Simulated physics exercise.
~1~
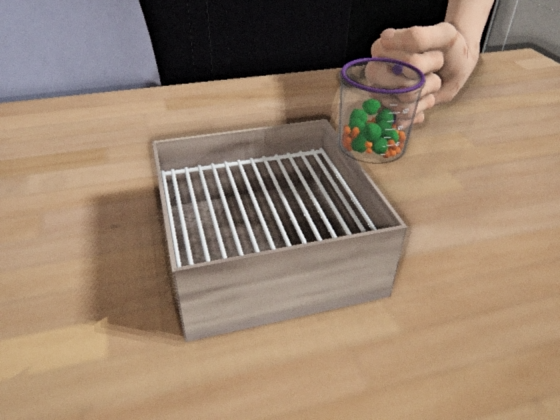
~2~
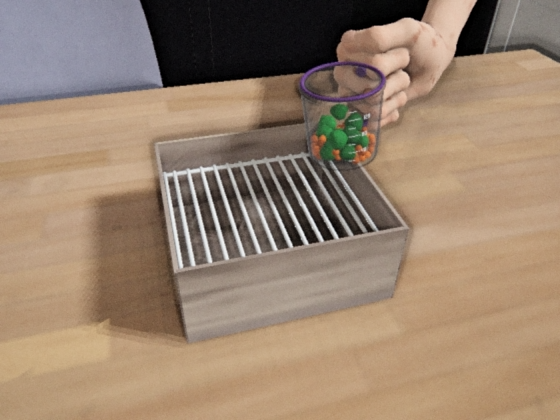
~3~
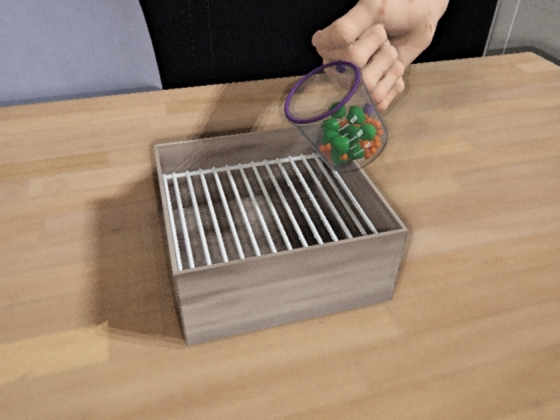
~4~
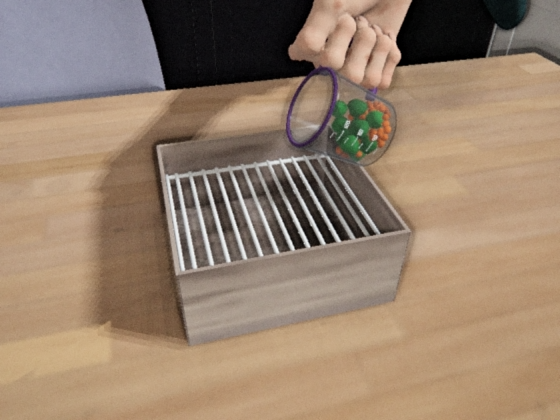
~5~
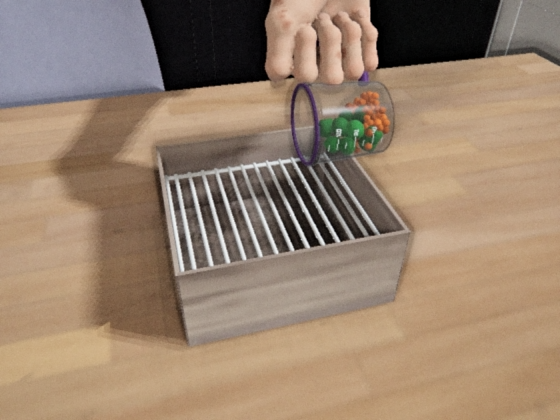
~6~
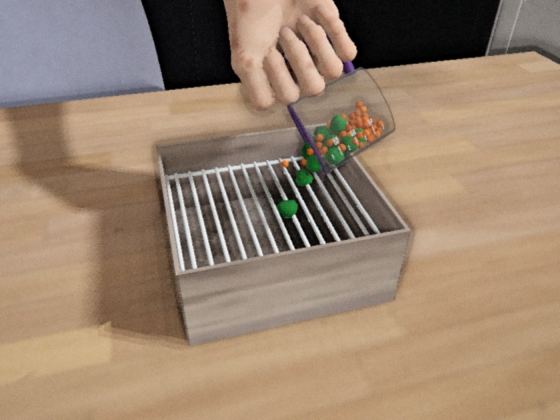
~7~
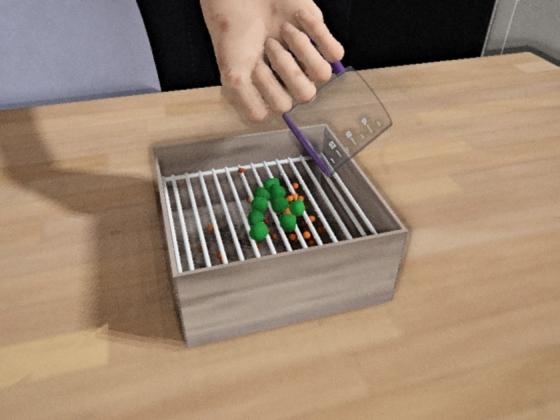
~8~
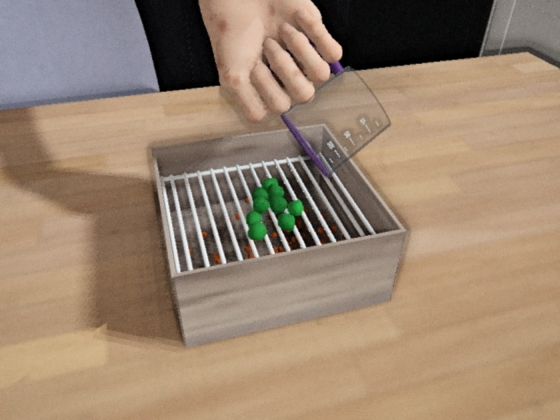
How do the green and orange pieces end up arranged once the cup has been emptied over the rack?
The green pieces stay caught on top of the wires, while the orange pieces fall through and end up below the rack.
At the start, a hand holds a clear cup with a purple rim, filled with green and orange pieces, beside a wooden box with a wire rack across it. The hand moves the cup left over the box and begins to tip it. The cup goes onto its side with everything still inside, and then the first green and orange pieces spill out. As the hand tilts it further, the rest tumbles onto the rack in a loose heap. At the end, the green pieces rest on the wires, while the smaller orange ones have dropped below.
